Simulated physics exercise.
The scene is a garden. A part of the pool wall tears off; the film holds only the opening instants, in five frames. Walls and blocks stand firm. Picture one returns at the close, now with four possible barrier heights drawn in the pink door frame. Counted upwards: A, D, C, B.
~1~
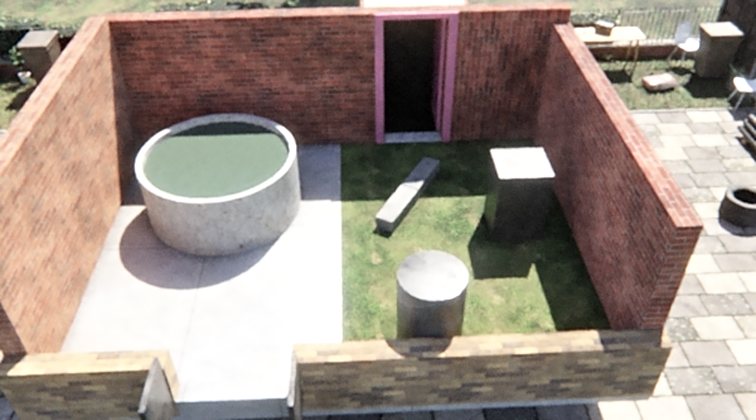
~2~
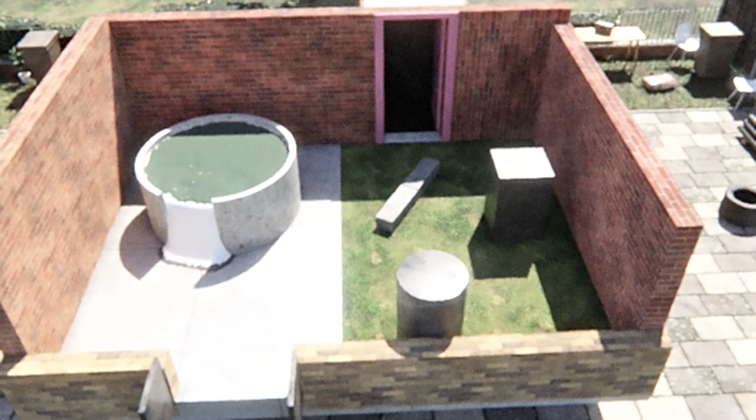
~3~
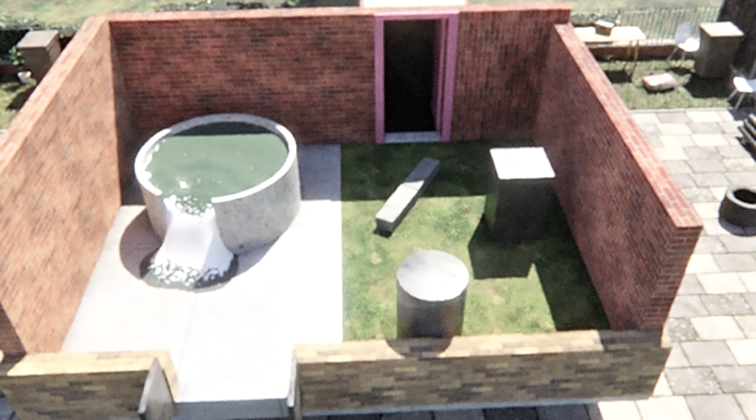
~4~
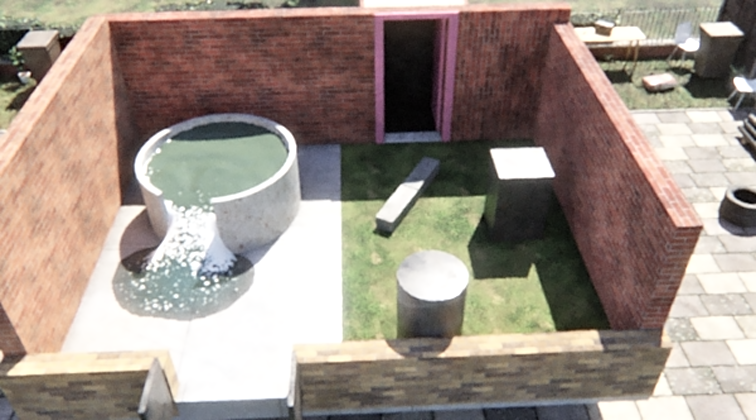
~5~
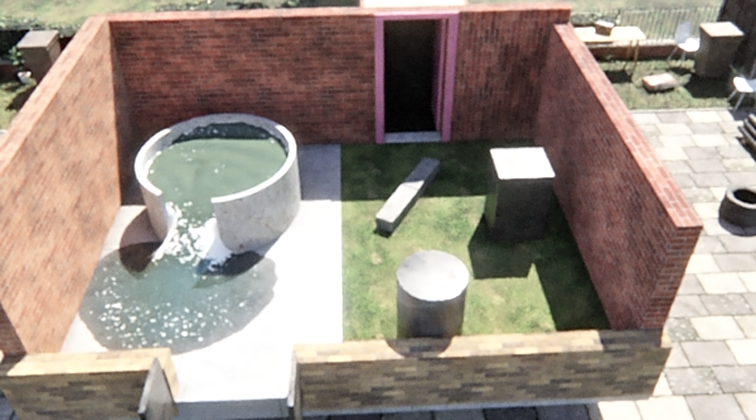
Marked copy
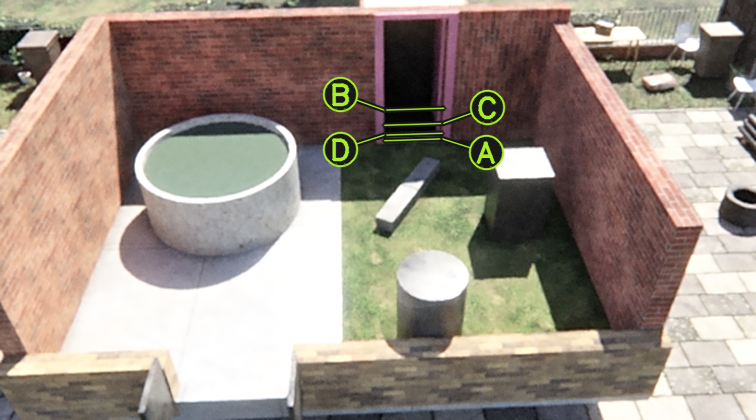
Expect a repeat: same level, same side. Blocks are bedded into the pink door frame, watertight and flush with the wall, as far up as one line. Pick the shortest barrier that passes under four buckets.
Choose A.
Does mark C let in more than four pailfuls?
No.
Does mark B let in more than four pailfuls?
No, not at all.
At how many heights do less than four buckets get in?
All of them.
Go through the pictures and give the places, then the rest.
Water in the pool at rest, its middle at (218, 159); foot of the pink doorway at (413, 142); open gate at (230, 342), in the first frame.
In the second frame, 1 % of the ground under water, visible out to (164, 255).
In the third frame, 3 % of the ground under water, visible out to (156, 282).
In the fourth frame, 6 % of the ground under water, visible out to (137, 309).
In the fifth frame, 13 % of the ground under water, visible out to (100, 321).
In lime, A at (413, 139); B at (414, 109); C at (413, 124); D at (413, 134); from the bottom up A, D, C, B.
Choosing A, a splash gets over, under a bucket.
Choosing B, nothing gets over.
Choosing C, nothing gets over.
Choosing D, nothing gets over.
